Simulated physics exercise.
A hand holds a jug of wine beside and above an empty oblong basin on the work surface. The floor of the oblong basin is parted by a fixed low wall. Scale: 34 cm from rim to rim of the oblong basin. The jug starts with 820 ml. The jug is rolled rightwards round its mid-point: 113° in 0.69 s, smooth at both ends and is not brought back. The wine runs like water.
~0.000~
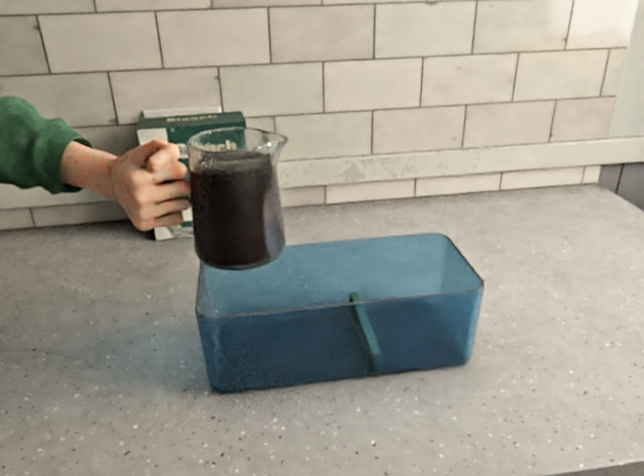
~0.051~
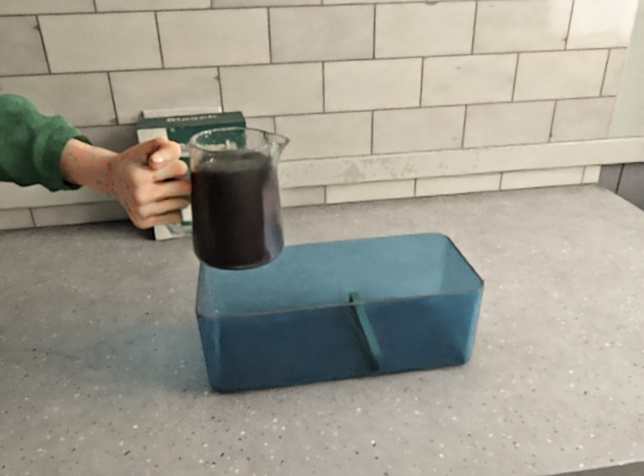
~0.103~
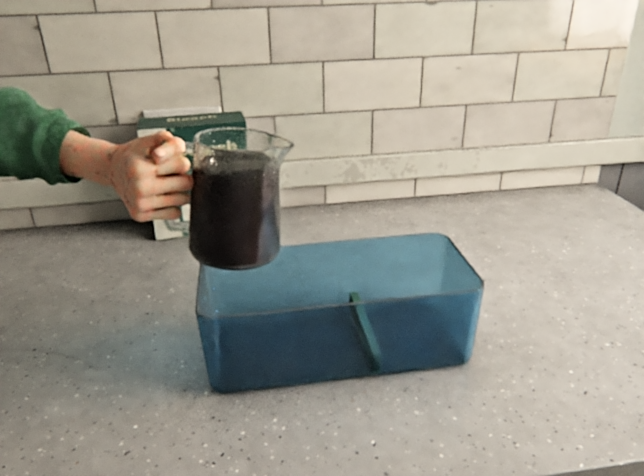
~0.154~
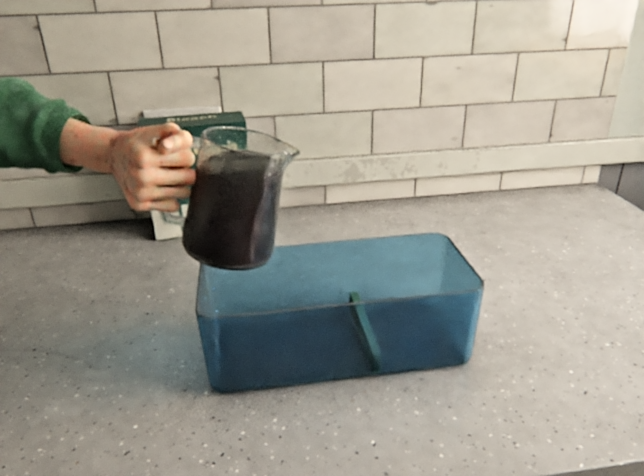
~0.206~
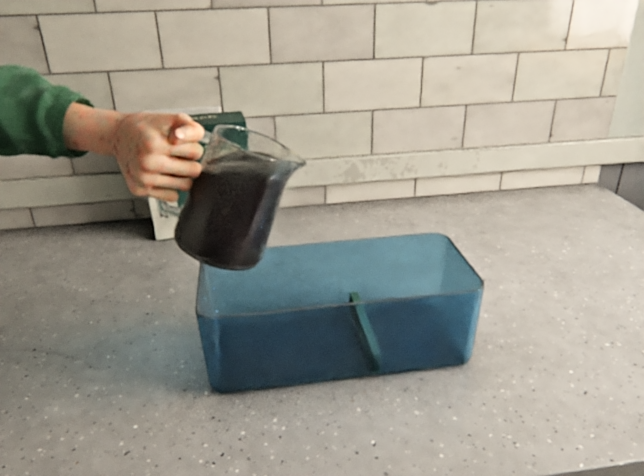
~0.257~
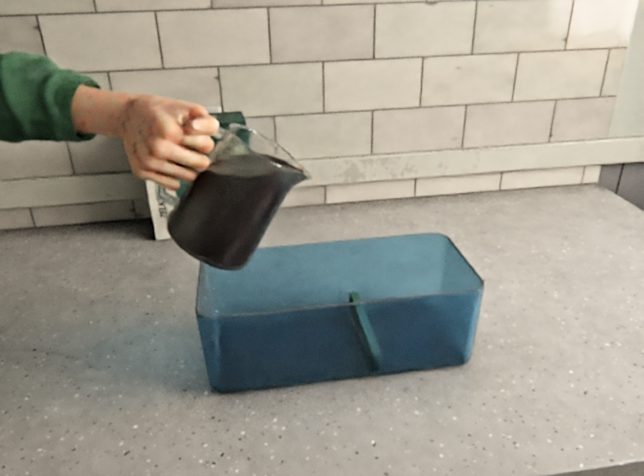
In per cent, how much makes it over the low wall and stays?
Roughly 20 per cent is past the wall.
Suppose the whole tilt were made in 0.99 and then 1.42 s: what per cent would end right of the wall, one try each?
In turn about 25 and 35 per cent.
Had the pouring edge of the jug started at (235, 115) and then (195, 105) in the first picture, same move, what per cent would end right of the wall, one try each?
First 15, then 20 per cent.
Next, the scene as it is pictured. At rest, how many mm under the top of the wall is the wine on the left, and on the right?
Some 10 mm on the left and 22 mm on the right.
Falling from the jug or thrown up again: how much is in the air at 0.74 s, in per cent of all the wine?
About 12 per cent.
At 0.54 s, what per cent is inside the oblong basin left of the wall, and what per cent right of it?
Left about 10, right about 4.
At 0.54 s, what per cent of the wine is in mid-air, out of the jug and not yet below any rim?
About 18 per cent.
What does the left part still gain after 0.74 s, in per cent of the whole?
Some 18 per cent.
By 0.54 s the tilt is 100° and 69 per cent is still to pour, 10 is left of the wall and 4 right of it.
By 0.74 s the tilt is 113° and 20 per cent is still to pour, 57 is left of the wall and 10 right of it.
By 0.96 s the tilt is 113° and 3 per cent is still to pour, 74 is left of the wall and 13 right of it.
By 1.19 s the tilt is 113° and 0 per cent is still to pour, 80 is left of the wall and 15 right of it.
At rest 75 per cent lies left of the wall, 20 right of it and 4 outside.
